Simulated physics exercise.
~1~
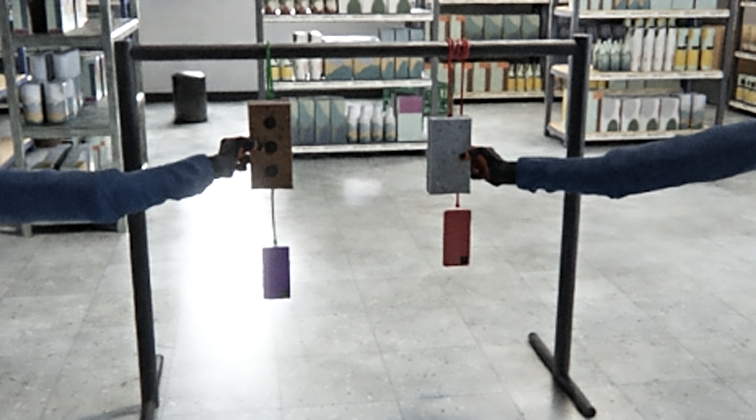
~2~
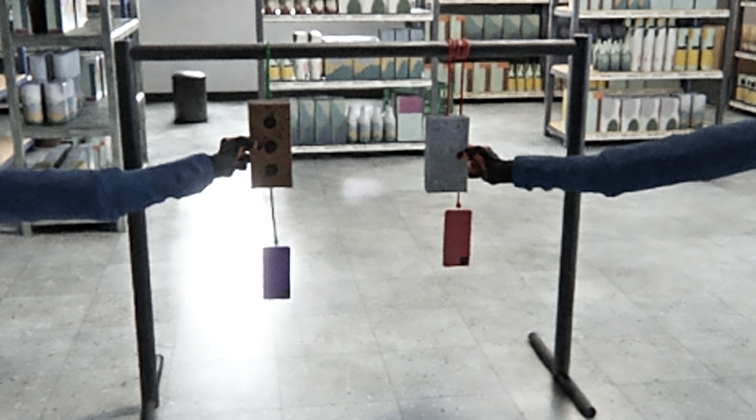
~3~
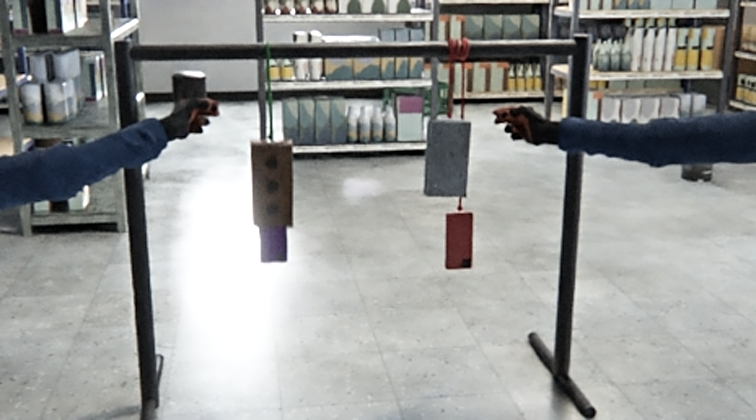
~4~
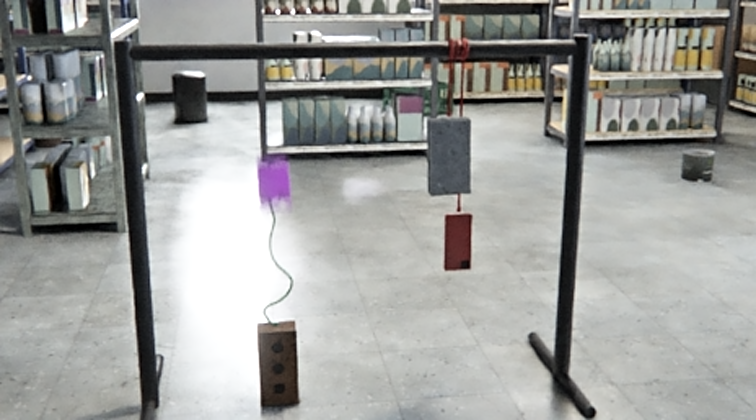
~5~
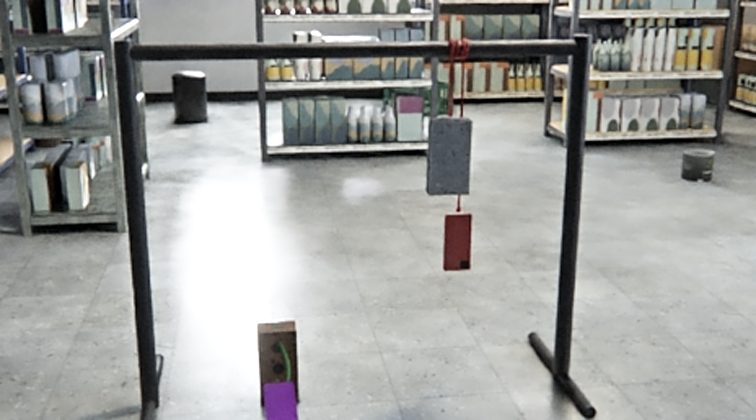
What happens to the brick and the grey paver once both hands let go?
The brick drops to the floor, pulling its cord over the rail, while the grey paver stays hanging.
In a storage room, two hands let go, and only the brick drops to the floor.
